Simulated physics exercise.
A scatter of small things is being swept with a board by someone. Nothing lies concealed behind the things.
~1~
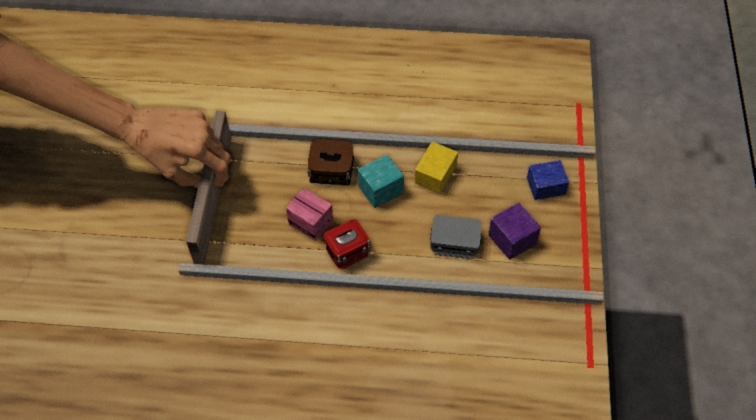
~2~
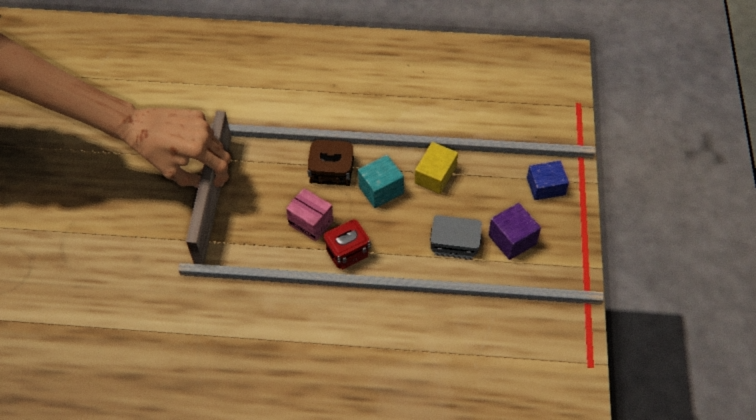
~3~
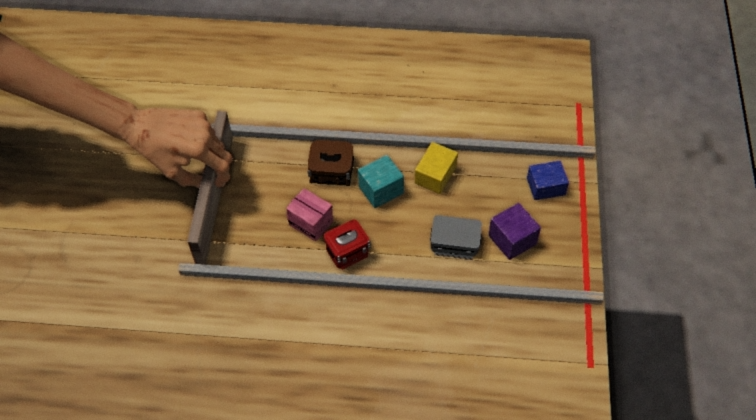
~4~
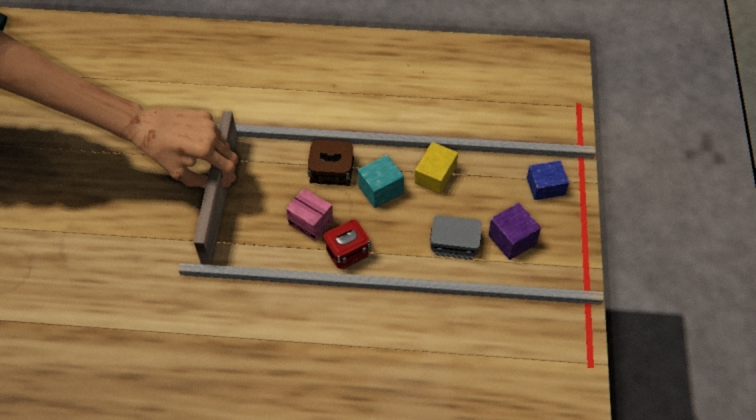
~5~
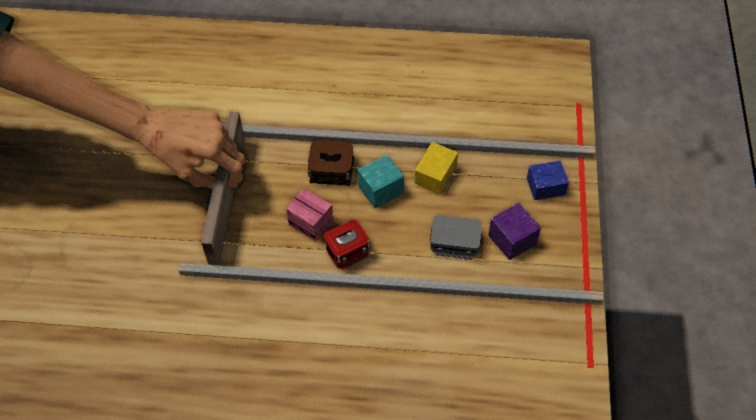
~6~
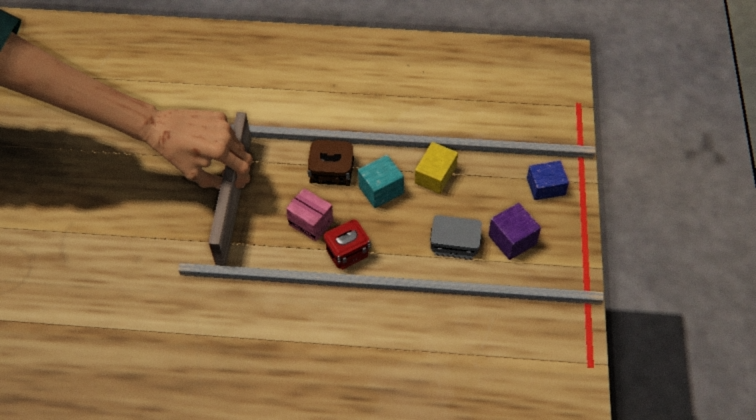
A hand slides a board slightly right toward scattered blocks and small cases, which stay still.
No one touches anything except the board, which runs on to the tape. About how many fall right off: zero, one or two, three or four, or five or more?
The loss over the edge is five or beyond.
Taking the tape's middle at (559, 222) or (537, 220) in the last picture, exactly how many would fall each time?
You'd get 4 the first time and 2 the second.
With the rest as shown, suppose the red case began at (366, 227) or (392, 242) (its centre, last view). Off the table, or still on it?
Taking the two places in turn: It fails to stay, then it fails to stay.
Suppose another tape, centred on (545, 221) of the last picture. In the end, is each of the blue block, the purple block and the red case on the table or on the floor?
Going one by one, the blue block ends up off, the purple block ends up off, the red case is not lost.
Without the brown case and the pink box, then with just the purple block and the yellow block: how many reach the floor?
The count is 5 in the first case and 6 in the second.
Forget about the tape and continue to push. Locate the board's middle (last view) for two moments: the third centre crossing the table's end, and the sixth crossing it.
Pixels, in order: Around (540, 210), around (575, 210).
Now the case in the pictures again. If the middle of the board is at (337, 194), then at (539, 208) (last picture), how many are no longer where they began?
So far 4, and 8 at the second.
Early on, none off yet; blue block at rest near (548, 180); purple block at rest near (514, 231); grey case at rest near (456, 238).
Finally, the number that fall off is five or more; lost, pink box, brown case, red case, turquoise block, yellow block, grey case, purple block and blue block.
